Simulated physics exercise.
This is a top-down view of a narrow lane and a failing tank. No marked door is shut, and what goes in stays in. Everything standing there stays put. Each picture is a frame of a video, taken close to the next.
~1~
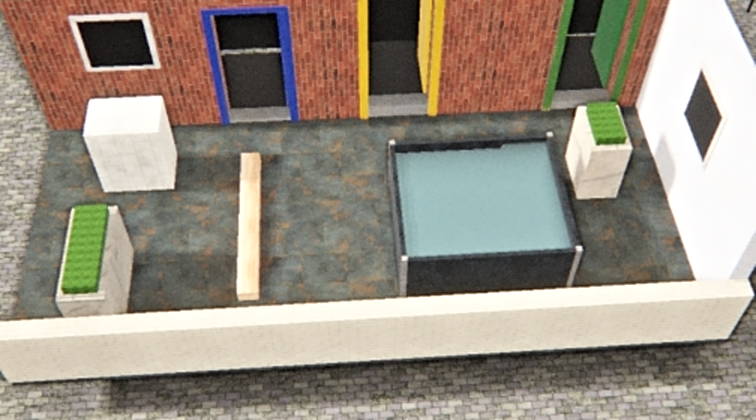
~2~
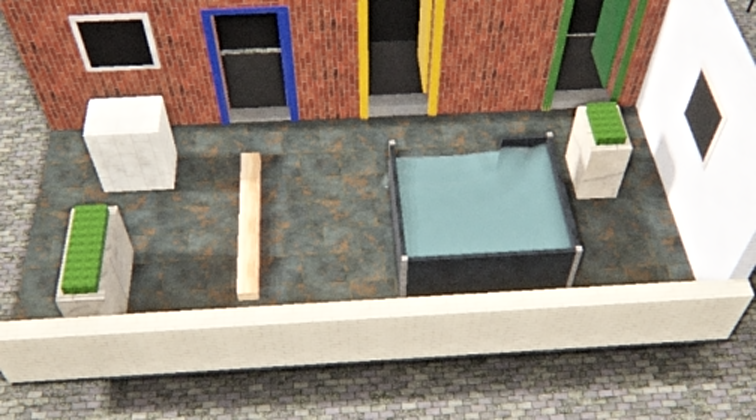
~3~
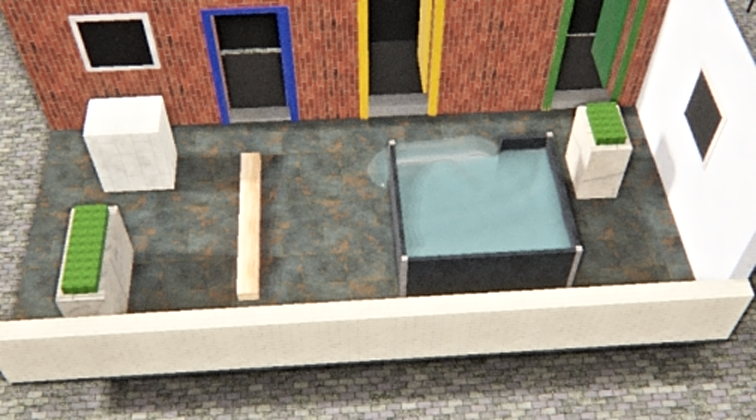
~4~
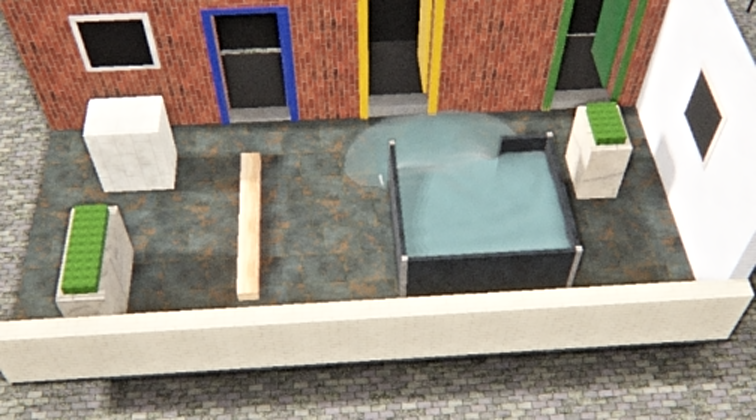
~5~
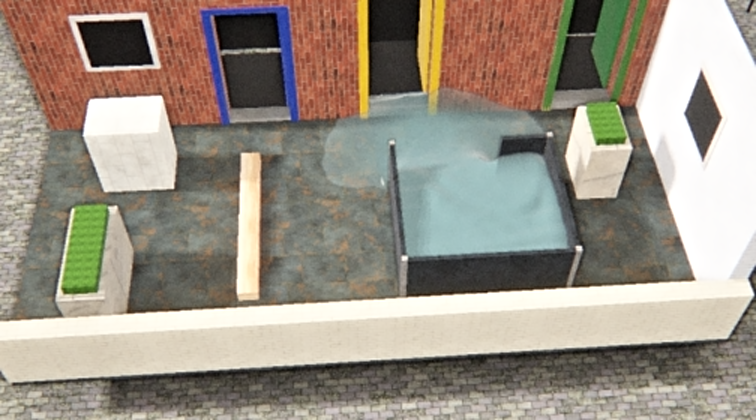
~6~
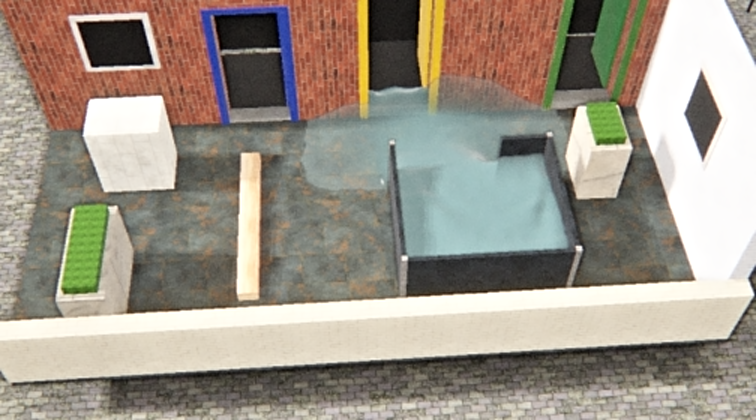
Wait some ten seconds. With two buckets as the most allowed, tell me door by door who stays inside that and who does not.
Here it is: The green door does not; the yellow door does not; the blue door does not.
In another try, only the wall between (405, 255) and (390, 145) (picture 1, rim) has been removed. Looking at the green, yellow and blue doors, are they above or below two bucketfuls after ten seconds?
Well, the green door comes up short, the yellow door comes up short, and the blue door overshoots.
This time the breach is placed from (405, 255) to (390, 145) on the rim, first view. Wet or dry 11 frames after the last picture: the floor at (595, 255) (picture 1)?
That spot ends up spared.
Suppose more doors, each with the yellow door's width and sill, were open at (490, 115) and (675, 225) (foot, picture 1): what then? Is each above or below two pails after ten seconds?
The first door runs past the limit, while the second remains below the limit.
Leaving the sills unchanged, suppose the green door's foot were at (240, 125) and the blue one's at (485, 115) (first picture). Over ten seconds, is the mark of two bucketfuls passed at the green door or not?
My answer is that the green door stays beneath the limit.
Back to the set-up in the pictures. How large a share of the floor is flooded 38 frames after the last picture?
I'd put it at roughly 85 per cent.
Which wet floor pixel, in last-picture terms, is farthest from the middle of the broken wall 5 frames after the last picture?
The front's farthest point is close to (180, 129).
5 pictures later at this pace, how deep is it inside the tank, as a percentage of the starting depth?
About 54 %.
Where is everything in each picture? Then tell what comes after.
The first frame shows the open tank at (481, 198) is whole and still.
In the second frame, the front is at (385, 185), out from the gap on the open tank's far side.
In the third frame, the front is at a hidden place, out from the gap on the open tank's far side.
In the fourth frame, water pours out on the open tank's far side and has run to (474, 113).
In the fifth frame, the front is at (522, 111), out from the gap on the open tank's far side.
In the sixth frame, water pours out on the open tank's far side and has run to (314, 120).
A moment on, water covers 25 % of the floor; the green door wet at the sill, nothing in, the yellow door far over two buckets in, the blue door wet at the sill, nothing in.
Next, water covers 45 % of the floor; the green door wet at the sill, nothing in, the yellow door far over two buckets in, the blue door under two buckets in.
Then, water covers 75 % of the floor; the green door under two buckets in, the yellow door far over two buckets in, the blue door over two buckets in.
Later, water covers 85 % of the floor; the green door over two buckets in, the yellow door far over two buckets in, the blue door over two buckets in.
In the end, water covers 90 % of the floor; the green door over two buckets in, the yellow door far over two buckets in, the blue door over two buckets in.
